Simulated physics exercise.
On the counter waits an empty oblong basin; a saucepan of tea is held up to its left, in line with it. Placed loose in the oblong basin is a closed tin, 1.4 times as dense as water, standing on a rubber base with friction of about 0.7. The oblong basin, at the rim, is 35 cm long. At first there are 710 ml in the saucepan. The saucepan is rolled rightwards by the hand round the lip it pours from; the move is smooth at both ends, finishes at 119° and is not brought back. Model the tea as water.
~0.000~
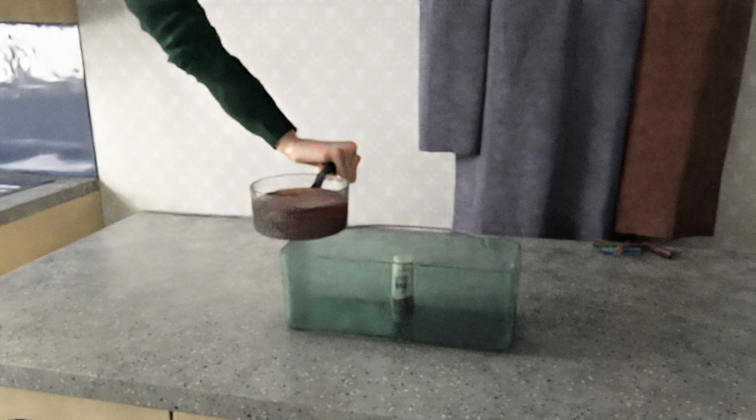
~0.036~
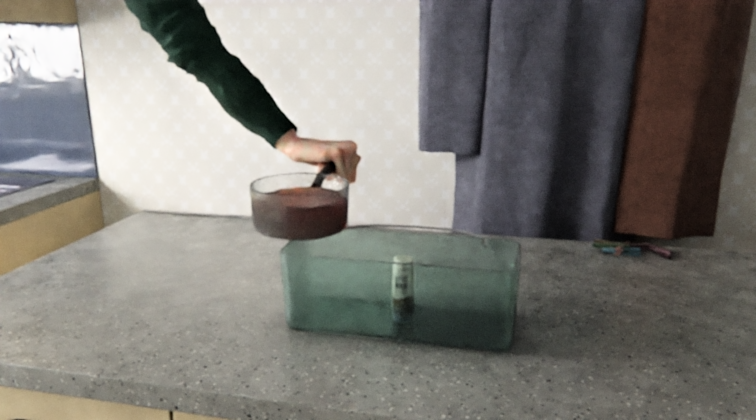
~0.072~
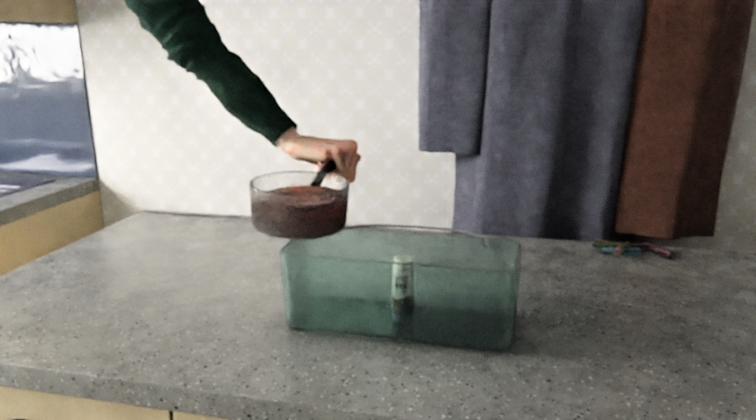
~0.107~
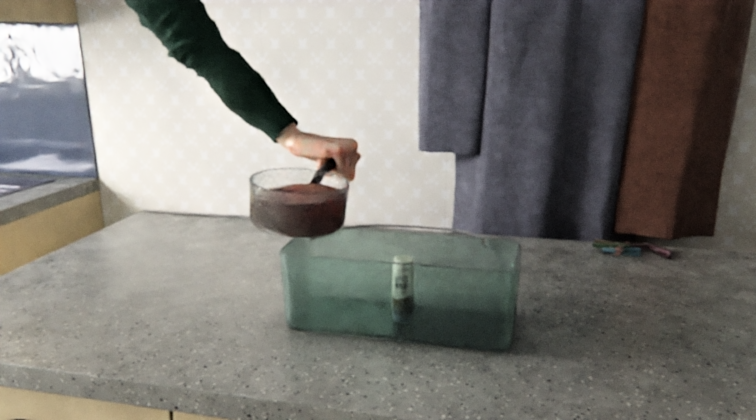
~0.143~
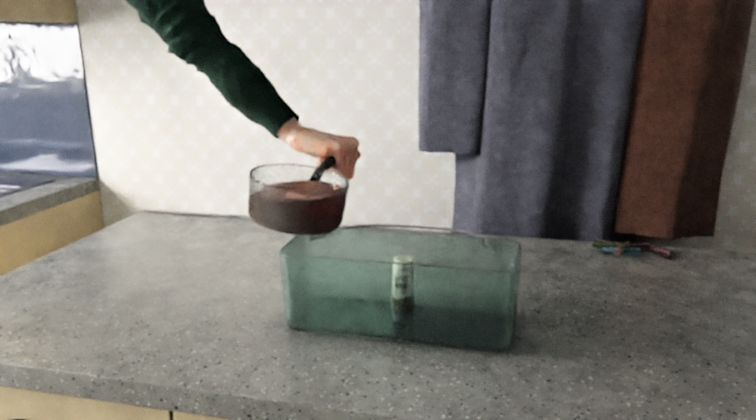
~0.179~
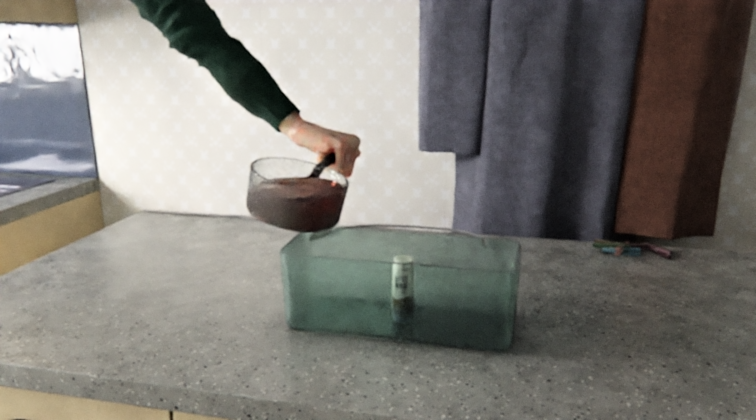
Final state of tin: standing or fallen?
Standing.
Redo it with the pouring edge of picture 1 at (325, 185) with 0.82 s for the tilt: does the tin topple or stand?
Then the tin comes down.
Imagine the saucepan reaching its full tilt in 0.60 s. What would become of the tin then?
It stays steady, then.
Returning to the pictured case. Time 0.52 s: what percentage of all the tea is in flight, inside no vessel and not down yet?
Roughly 42 percent.
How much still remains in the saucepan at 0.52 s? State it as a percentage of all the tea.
I'd estimate some 52 % remains.
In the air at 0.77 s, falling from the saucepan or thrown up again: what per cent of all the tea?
Some 9 per cent.
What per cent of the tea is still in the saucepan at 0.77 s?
Around 3 percent of it.
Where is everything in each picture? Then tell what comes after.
Tilt 0°; pouring edge (346, 188); surface from (259, 195) to (346, 201); the oblong basin's rim runs from (293, 240) to (519, 257); the tin's top is at (404, 262), in the first frame.
Tilt 1°; pouring edge (346, 188); surface from (259, 195) to (346, 200), in the second frame.
Tilt 2°; pouring edge (346, 188); surface from (259, 194) to (345, 198), in the third frame.
Tilt 5°; pouring edge (346, 188); surface from (258, 192) to (345, 195), in the fourth frame.
Tilt 9°; pouring edge (346, 188); surface from (256, 188) to (345, 193), in the fifth frame.
Tilt 13°; pouring edge (346, 189); surface from (255, 184) to (345, 190), in the sixth frame.
After 0.52 s the tilt is 84° and 52 per cent is still to pour; the tin stands where it began.
After 0.77 s the tilt is 118° and 3 per cent is still to pour; the tin stands where it began.
After 1.03 s the tilt is 119° and 0 per cent is still to pour; the tin stands where it began.
After 1.32 s the tilt is 119° and 0 per cent is still to pour; the tin stands where it began.
In the end the tin stands where it began.
